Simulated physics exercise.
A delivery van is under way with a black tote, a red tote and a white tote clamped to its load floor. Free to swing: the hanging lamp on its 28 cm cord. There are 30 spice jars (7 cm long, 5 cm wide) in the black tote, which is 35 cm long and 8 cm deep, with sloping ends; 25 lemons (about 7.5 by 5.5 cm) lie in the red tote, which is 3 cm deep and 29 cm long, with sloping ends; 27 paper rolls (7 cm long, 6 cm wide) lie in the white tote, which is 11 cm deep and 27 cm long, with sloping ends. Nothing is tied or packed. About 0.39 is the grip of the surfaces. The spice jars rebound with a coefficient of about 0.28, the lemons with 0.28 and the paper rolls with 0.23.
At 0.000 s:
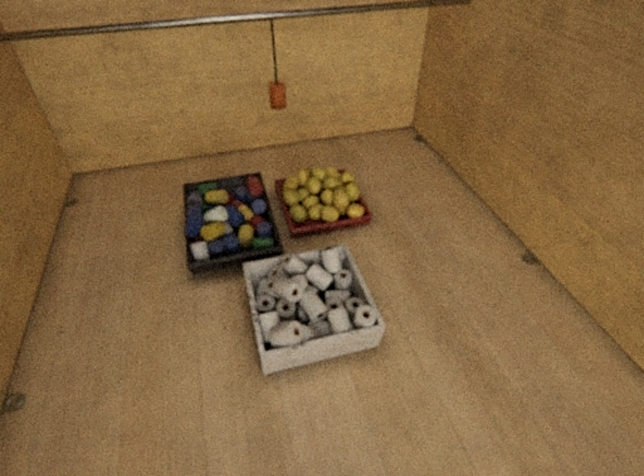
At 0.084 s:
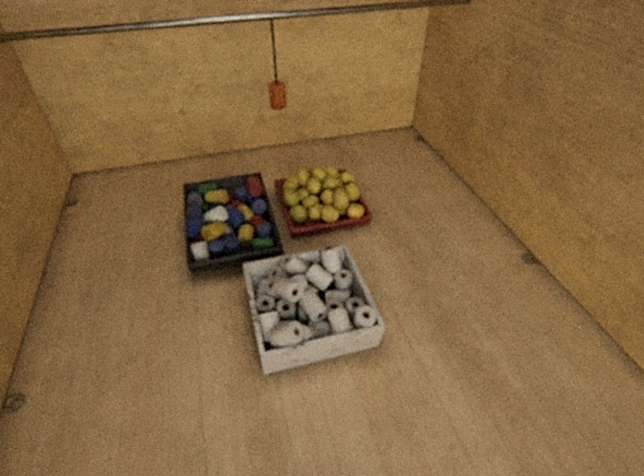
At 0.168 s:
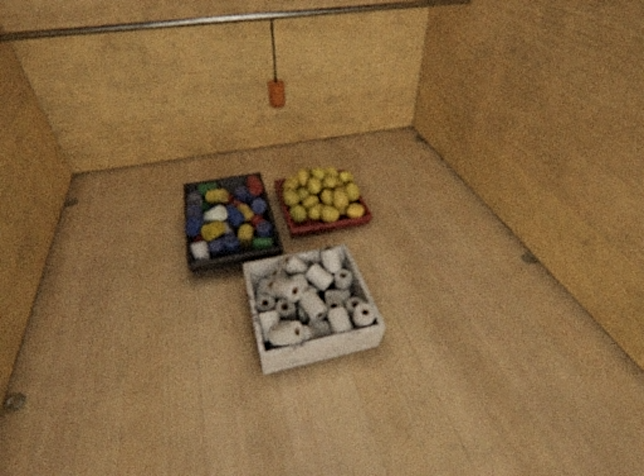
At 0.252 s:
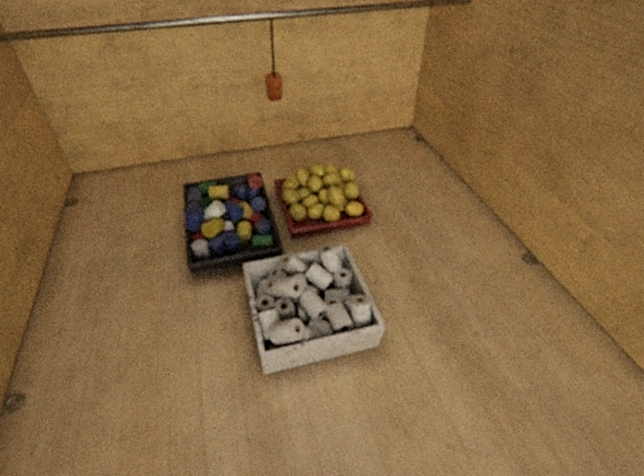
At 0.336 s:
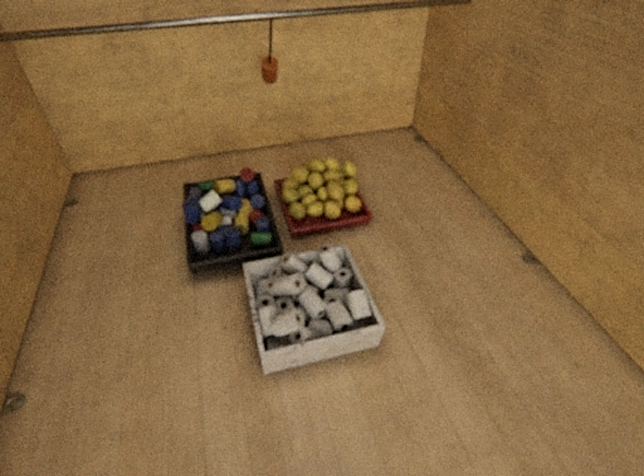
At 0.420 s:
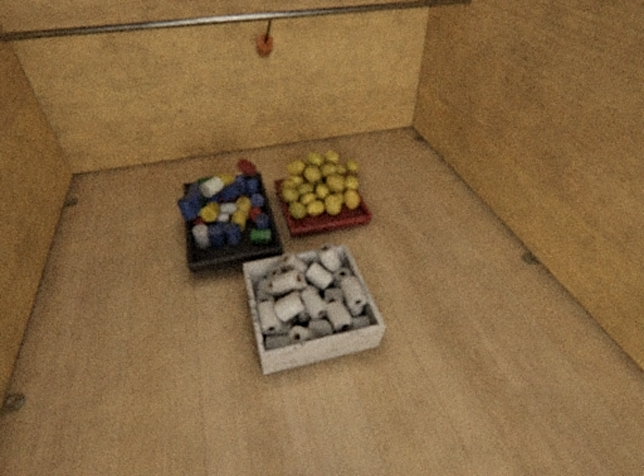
An orange lamp hangs almost still above black, red and white totes of colourful jars, lemons and paper rolls, then swings upward and slightly left. As it climbs higher, the jars and lemons shift and bunch toward the back of their totes, and the paper rolls shift too, while the totes stay put.
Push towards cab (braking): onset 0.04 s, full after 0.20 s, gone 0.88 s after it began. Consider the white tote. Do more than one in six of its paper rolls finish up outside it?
No.
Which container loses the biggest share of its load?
That would be the red tote.
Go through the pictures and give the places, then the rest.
In the first picture (each is followed by its nearest rim corner in this view), white tote, (262, 352); red tote, (293, 229); the lamp leans 0°; none out.
White tote, (262, 352); the lamp leans 0°, in the second picture.
White tote, (262, 352); the lamp leans 3°, in the third picture.
White tote, (262, 352); the lamp leans 14°, in the fourth picture.
White tote, (262, 352); the lamp leans 32°, in the fifth picture.
White tote, (262, 352); red tote, (293, 229); the lamp leans 54°; 2 out, the lowest lemon at (352, 166), in the sixth picture.
After 0.60 s, black tote 27 in, 3 out, red tote 16 in, 9 out and white tote 27 in, 0 out.
After 0.82 s, black tote 24 in, 6 out, red tote 12 in, 13 out and white tote 25 in, 2 out.
After 1.12 s, black tote 23 in, 7 out, red tote 11 in, 14 out and white tote 25 in, 2 out.
Final count (at 1.52 s), black tote 23 in, 7 out, red tote 11 in, 14 out and white tote 25 in, 2 out. Asked share, 2 of 27, 7 per cent.
